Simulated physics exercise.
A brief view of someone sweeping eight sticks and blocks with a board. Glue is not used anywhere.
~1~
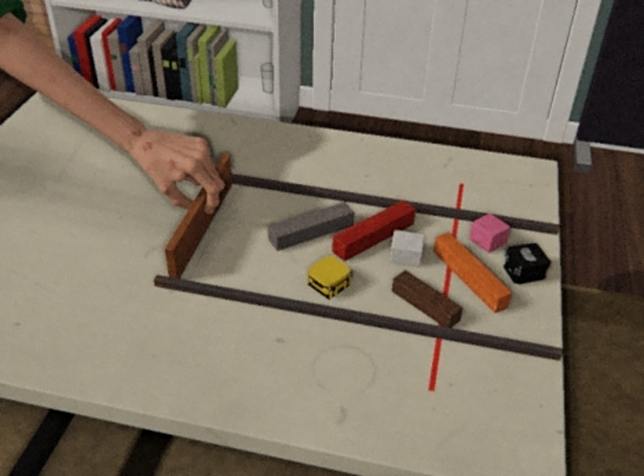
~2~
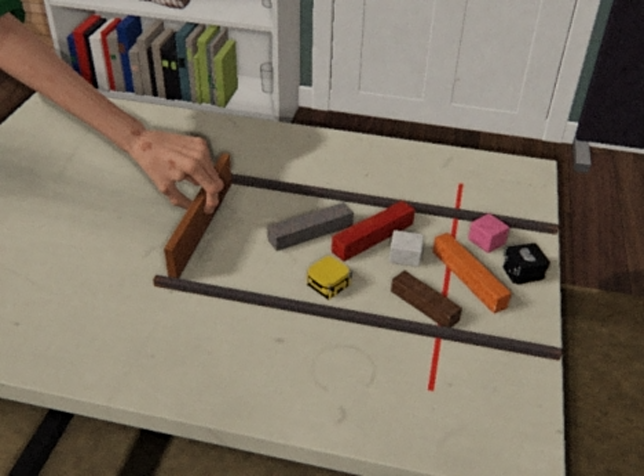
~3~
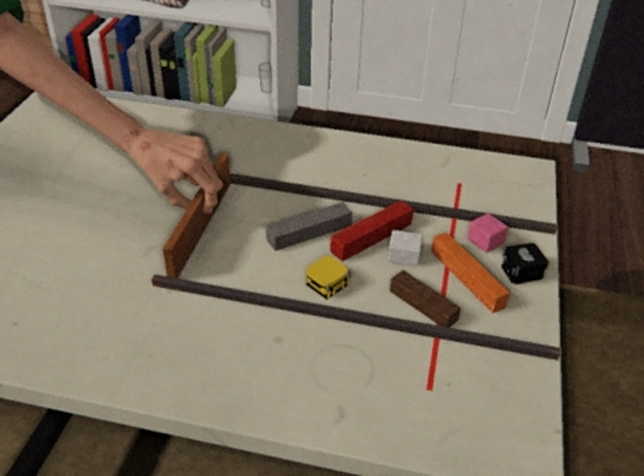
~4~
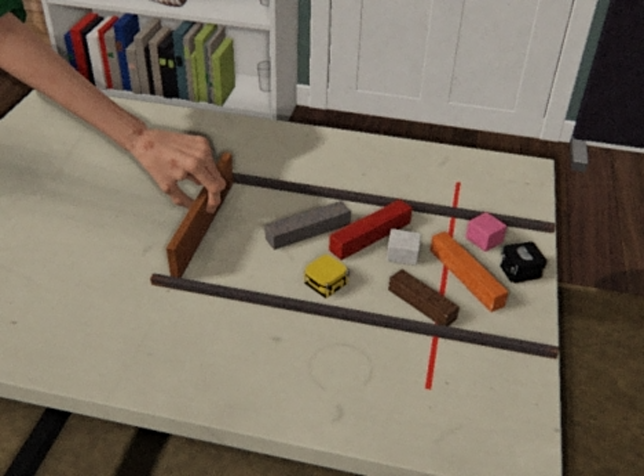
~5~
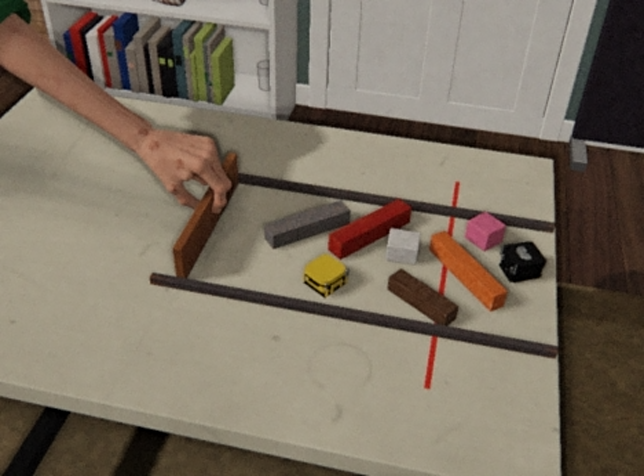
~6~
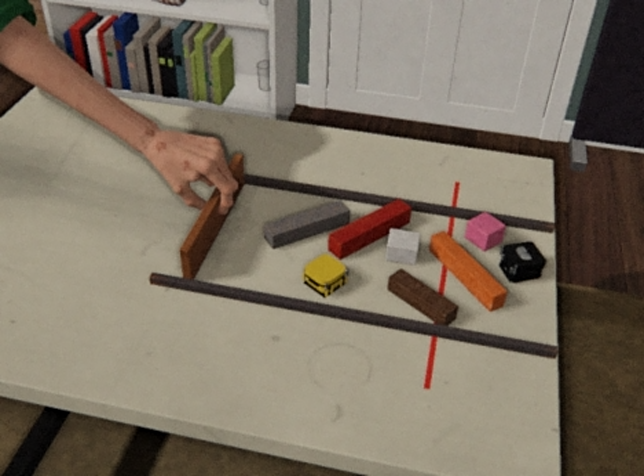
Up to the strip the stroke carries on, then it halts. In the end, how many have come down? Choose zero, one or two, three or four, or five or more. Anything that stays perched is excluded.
By the end, zero have come down.
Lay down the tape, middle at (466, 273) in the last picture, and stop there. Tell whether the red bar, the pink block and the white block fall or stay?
In this case the red bar does not drop; next, the pink block does not drop; last, the white block does not drop.
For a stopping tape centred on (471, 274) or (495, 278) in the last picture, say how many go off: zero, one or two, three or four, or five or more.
Place by place: One or two, then either one or two.
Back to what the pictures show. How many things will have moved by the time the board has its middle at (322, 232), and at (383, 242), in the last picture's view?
First position 3; second position 6.
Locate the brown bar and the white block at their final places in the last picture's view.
Around (507, 312), then around (503, 266).
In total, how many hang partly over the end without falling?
As for overhanging, the count is 1.
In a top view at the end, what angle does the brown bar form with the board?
It comes to around 45 degrees.
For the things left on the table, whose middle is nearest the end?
The black case is it.
A little later, none off yet; black case at rest near (522, 263); pink block at rest near (485, 232); orange bar at rest near (466, 270).
Next, none off yet; black case at rest near (522, 263); pink block shifted a little near (495, 229); orange bar shifted a little near (491, 269).
When it is over, the number that fall off is zero.
